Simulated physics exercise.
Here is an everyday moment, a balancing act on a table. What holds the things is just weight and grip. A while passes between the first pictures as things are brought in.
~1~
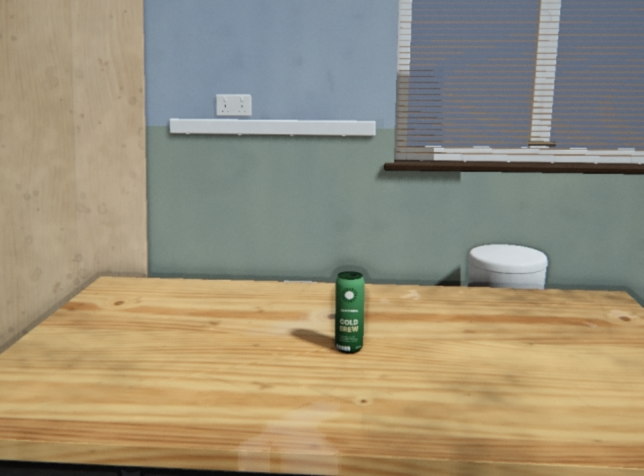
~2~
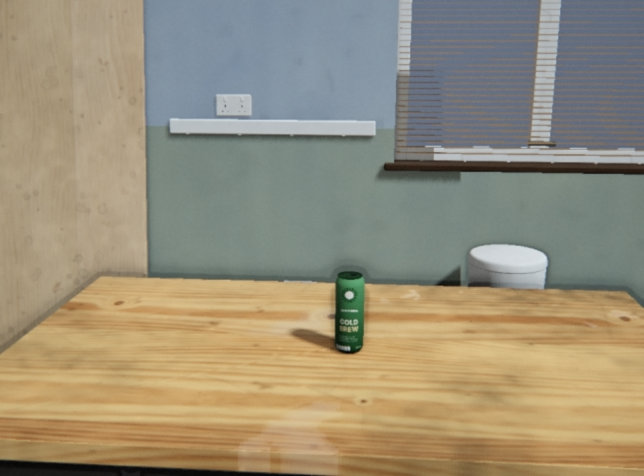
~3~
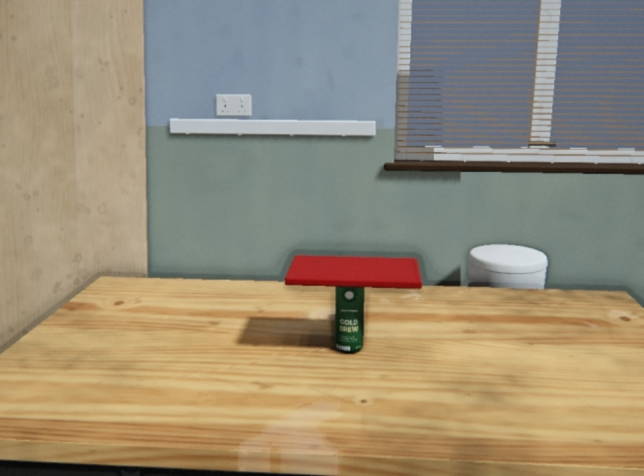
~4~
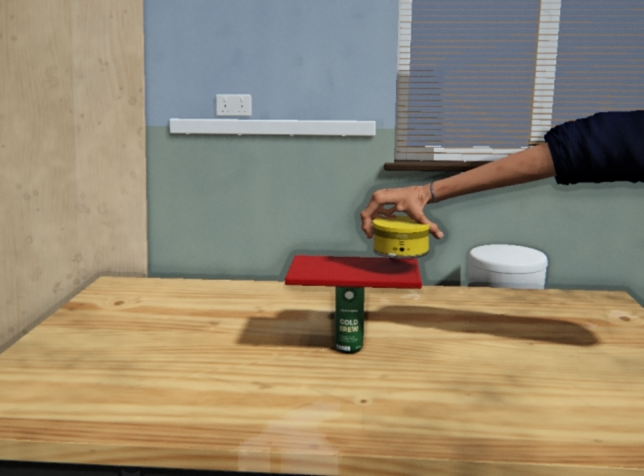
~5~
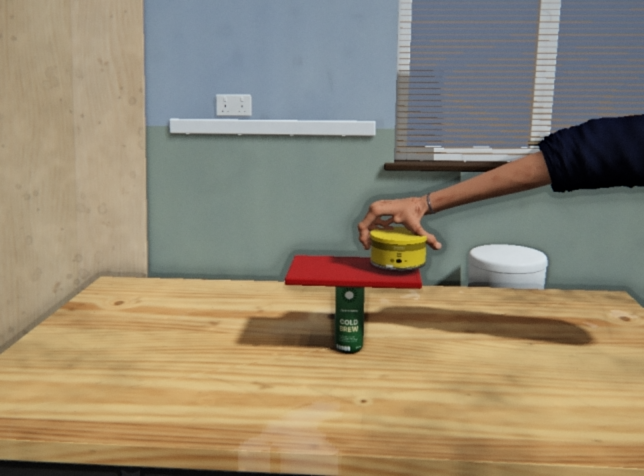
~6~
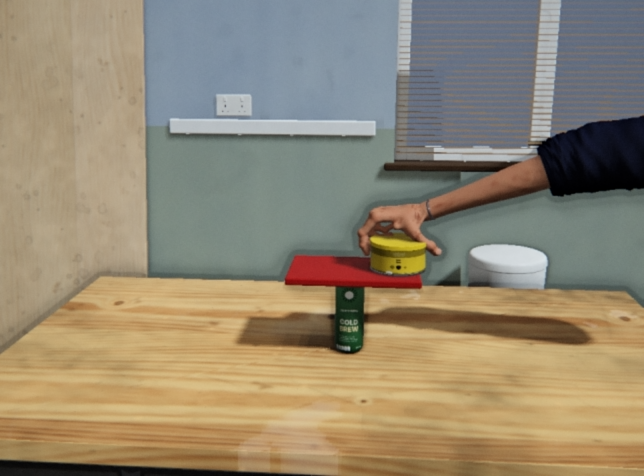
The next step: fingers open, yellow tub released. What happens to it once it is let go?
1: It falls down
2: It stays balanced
The answer is 1.
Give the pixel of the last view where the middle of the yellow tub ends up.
Roughly at pixel (437, 329).
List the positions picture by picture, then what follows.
The last thing is not in view yet, in the first frame.
The last thing is not in view yet, in the second frame.
The last thing is not in view yet; red lid (354, 271), in the third frame.
Still above its spot; yellow tub (401, 236); red lid (354, 271), in the fourth frame.
Still above its spot; yellow tub (398, 248); red lid (354, 271), in the fifth frame.
In place under the hand; yellow tub (398, 254); red lid (354, 271), in the sixth frame.
Then, 0.40 s past the last view, yellow tub now fallen; red lid rocked 44° from its first pose.
Then, 0.50 s past the last view, red lid now fallen.
Then, 0.90 s past the last view, things are still on the move.
Finally, fallen, yellow tub and red lid; green can still in place. Final places as the last picture's camera would see them, yellow tub near (437, 329). The stack comes apart.
